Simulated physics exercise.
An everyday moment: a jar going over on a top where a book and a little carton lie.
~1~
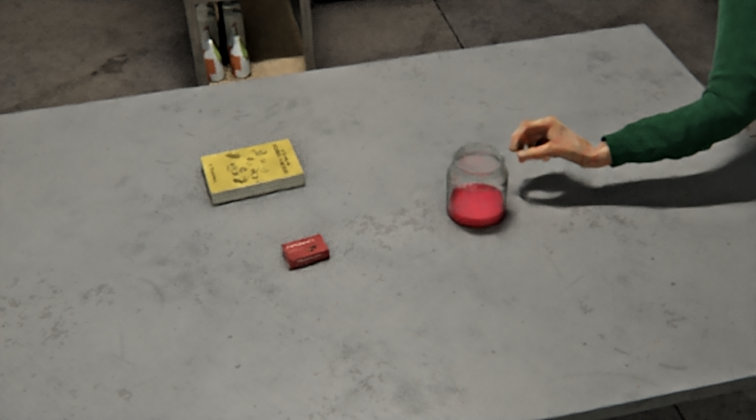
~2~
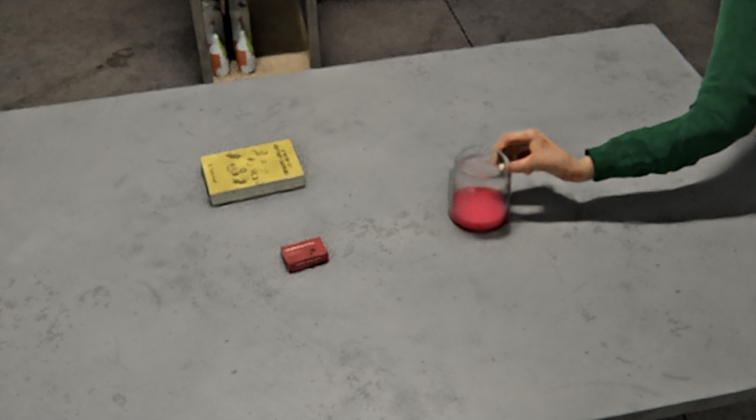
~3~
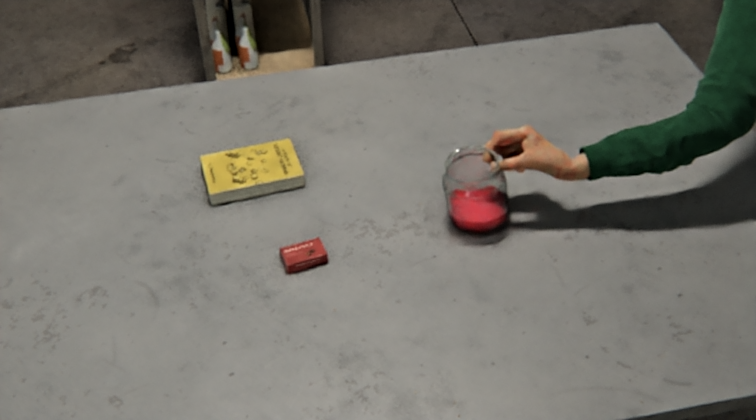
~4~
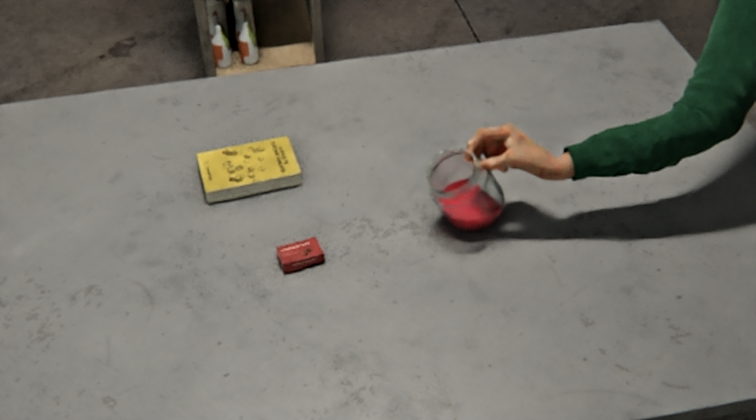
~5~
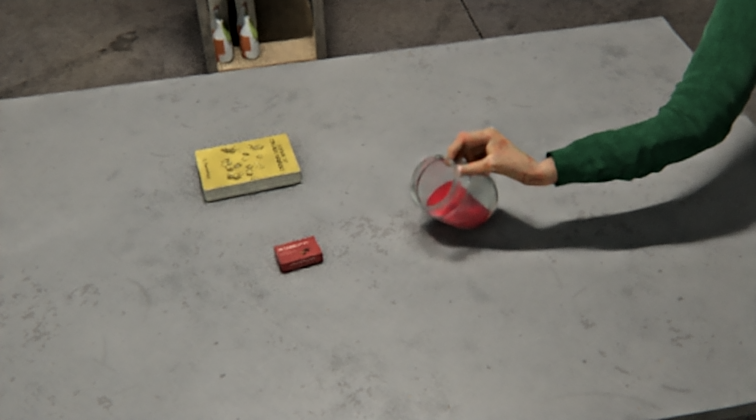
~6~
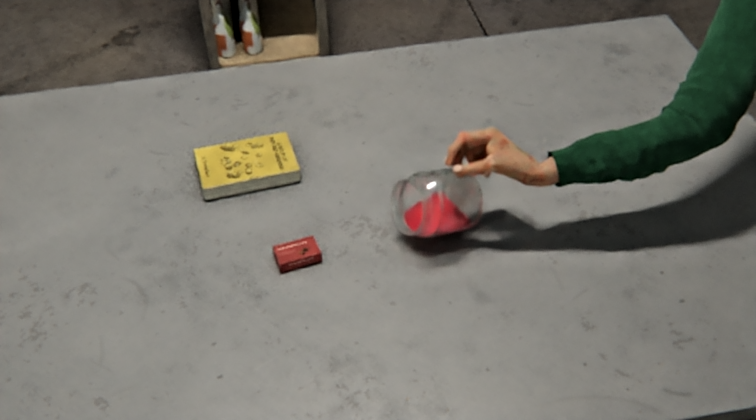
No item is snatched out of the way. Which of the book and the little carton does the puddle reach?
Looking at the book first, it is not touched; the little carton does get wet.
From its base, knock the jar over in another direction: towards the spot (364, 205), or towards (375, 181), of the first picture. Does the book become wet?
On the first try it is hit by the spill, and on the second try it is hit by the spill.
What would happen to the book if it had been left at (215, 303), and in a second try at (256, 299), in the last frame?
At the first place it ends up in the puddle, at the second it is reached.
Shortly, the puddle covers about as much as a saucer; the book is still dry; the little carton is soaking at its edge.
Then, the puddle covers about as much as a plate; the book is still dry; the little carton is soaking at its edge.
At the finish, the puddle covers about as much as a plate; the book is still dry; the little carton is soaking at its edge.
